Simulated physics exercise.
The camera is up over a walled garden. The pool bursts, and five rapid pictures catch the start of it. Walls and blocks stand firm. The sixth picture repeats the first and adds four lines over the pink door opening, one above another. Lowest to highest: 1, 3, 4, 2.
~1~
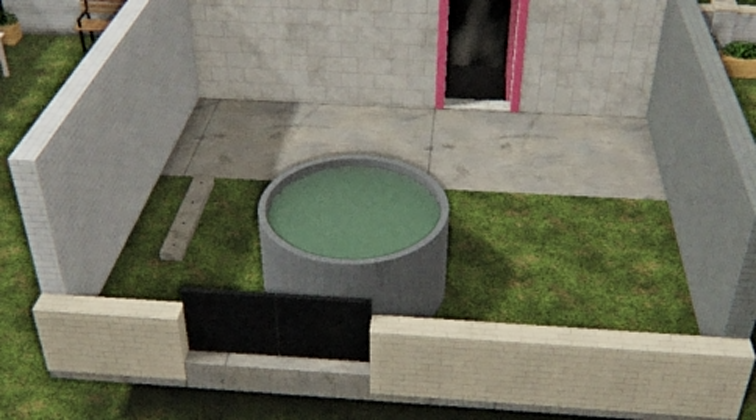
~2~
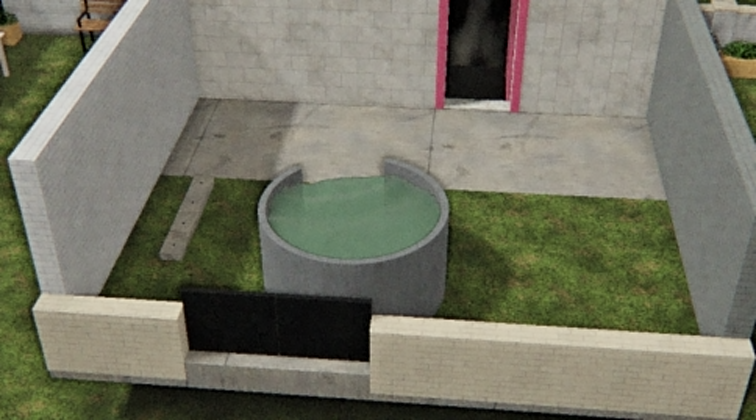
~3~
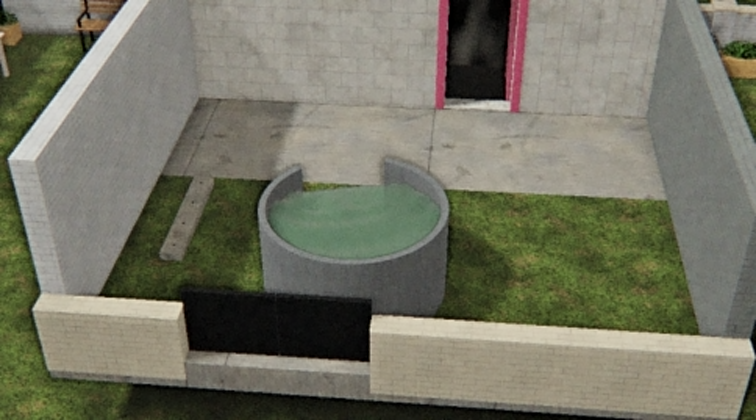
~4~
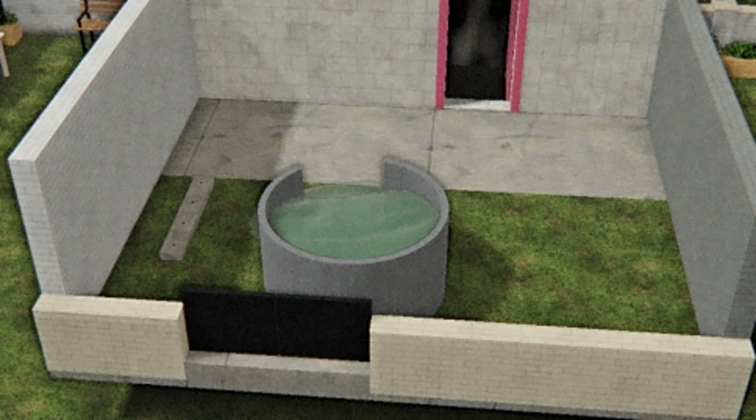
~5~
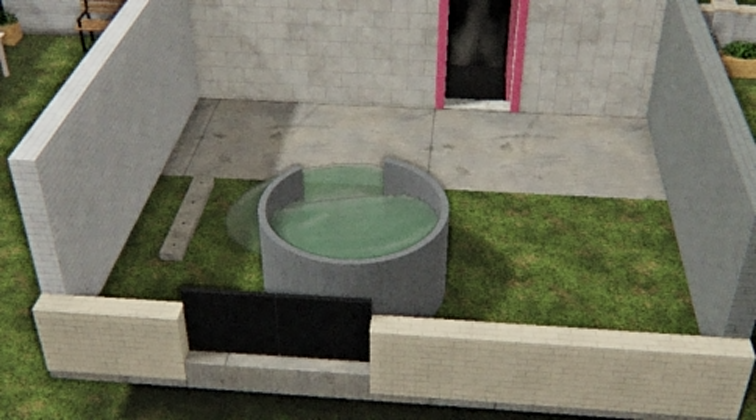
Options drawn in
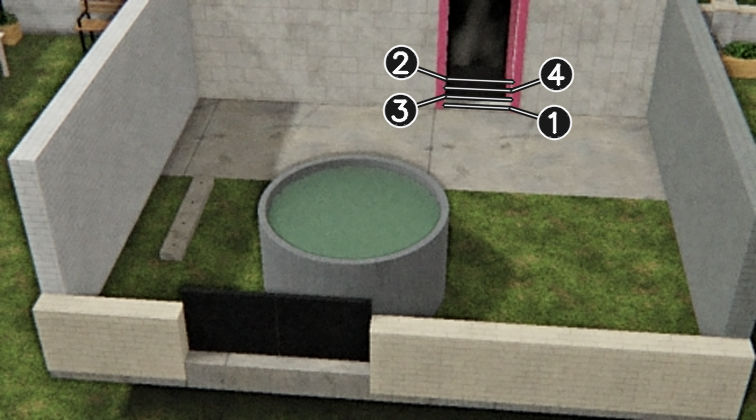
In a walled garden with a shut black gate and a pink doorway, a section at the back of a round grey pool's wall disappears, and the greenish water ripples, with a thin, clear sheet then showing beyond the rim's left side.
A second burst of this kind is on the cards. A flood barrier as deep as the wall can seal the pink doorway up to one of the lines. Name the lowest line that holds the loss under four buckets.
I would pick mark 3.
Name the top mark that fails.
That is mark 1.
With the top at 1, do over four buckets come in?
Yes, it does.
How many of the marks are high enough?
Three of them.
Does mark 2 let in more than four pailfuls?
No.
On the marked copy, 1 at (477, 106); 2 at (479, 80); 3 at (478, 98); 4 at (478, 89); from the bottom up 1, 3, 4, 2.
For mark 1, about 11 bucketfuls get in.
For mark 2, nothing gets over.
For mark 3, a splash gets over, under a bucket.
For mark 4, nothing gets over.
